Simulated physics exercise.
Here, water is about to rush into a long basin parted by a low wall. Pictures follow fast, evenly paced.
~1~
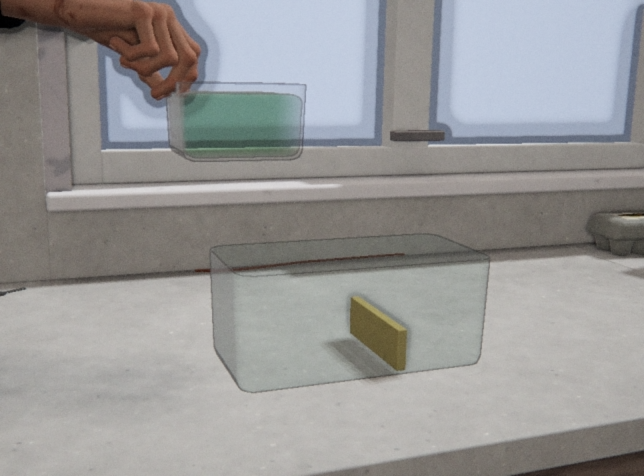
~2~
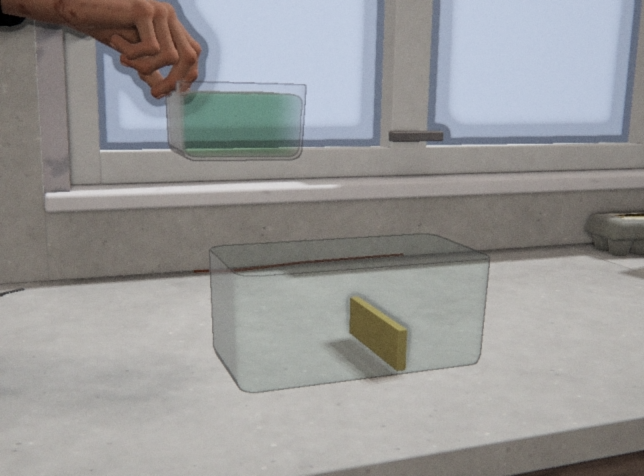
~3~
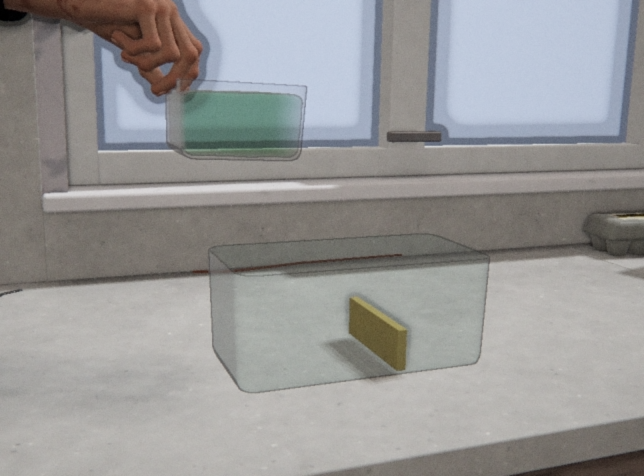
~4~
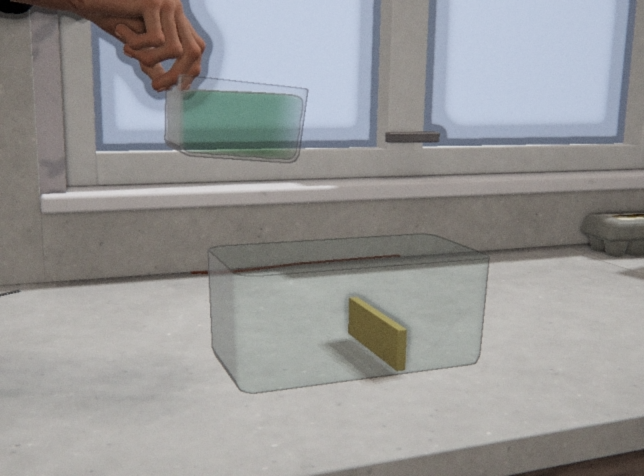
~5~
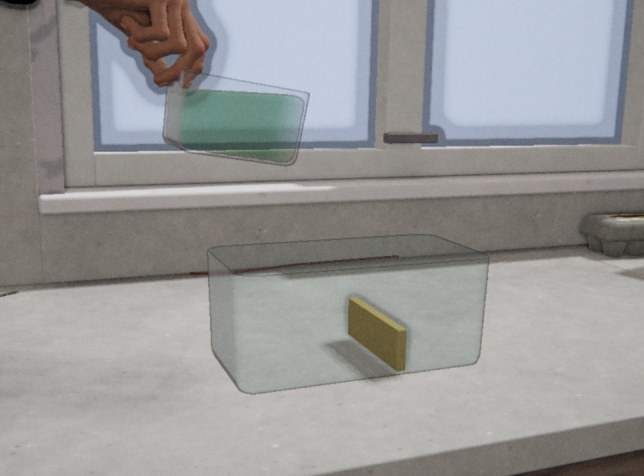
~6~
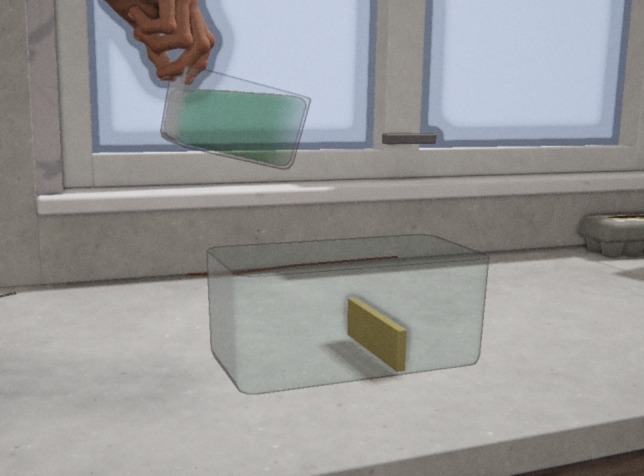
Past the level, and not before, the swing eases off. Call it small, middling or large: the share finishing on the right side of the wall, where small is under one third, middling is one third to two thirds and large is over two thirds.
Small.
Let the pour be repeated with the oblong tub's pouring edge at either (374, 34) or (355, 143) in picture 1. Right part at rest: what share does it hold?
It comes to about 75 %, followed by about 65 %.
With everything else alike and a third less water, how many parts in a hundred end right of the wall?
Near 5 parts in a hundred.
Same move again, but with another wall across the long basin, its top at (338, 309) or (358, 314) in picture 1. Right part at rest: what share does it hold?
In order, near 65 and 35 in a hundred.
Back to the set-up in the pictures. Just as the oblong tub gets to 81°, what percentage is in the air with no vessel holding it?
Estimate: Some 45 per cent.
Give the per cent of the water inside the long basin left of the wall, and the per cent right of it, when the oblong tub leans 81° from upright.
Left side: 15 in a hundred; right side: 0 in a hundred.
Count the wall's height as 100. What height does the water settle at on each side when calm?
About 60 on the left and about 10 on the right.
A moment on, the oblong tub is tipped on its side and 42 per cent is still to pour, 15 is left of the wall and 0 right of it.
Next, the oblong tub is tipped right over and 4 per cent is still to pour, 83 is left of the wall and 4 right of it.
Then the oblong tub is tipped right over and 0 per cent is still to pour, 90 is left of the wall and 7 right of it.
Later the oblong tub is tipped right over and 0 per cent is still to pour, 89 is left of the wall and 7 right of it.
In the end 89 per cent lies left of the wall, 7 right of it and 4 outside.
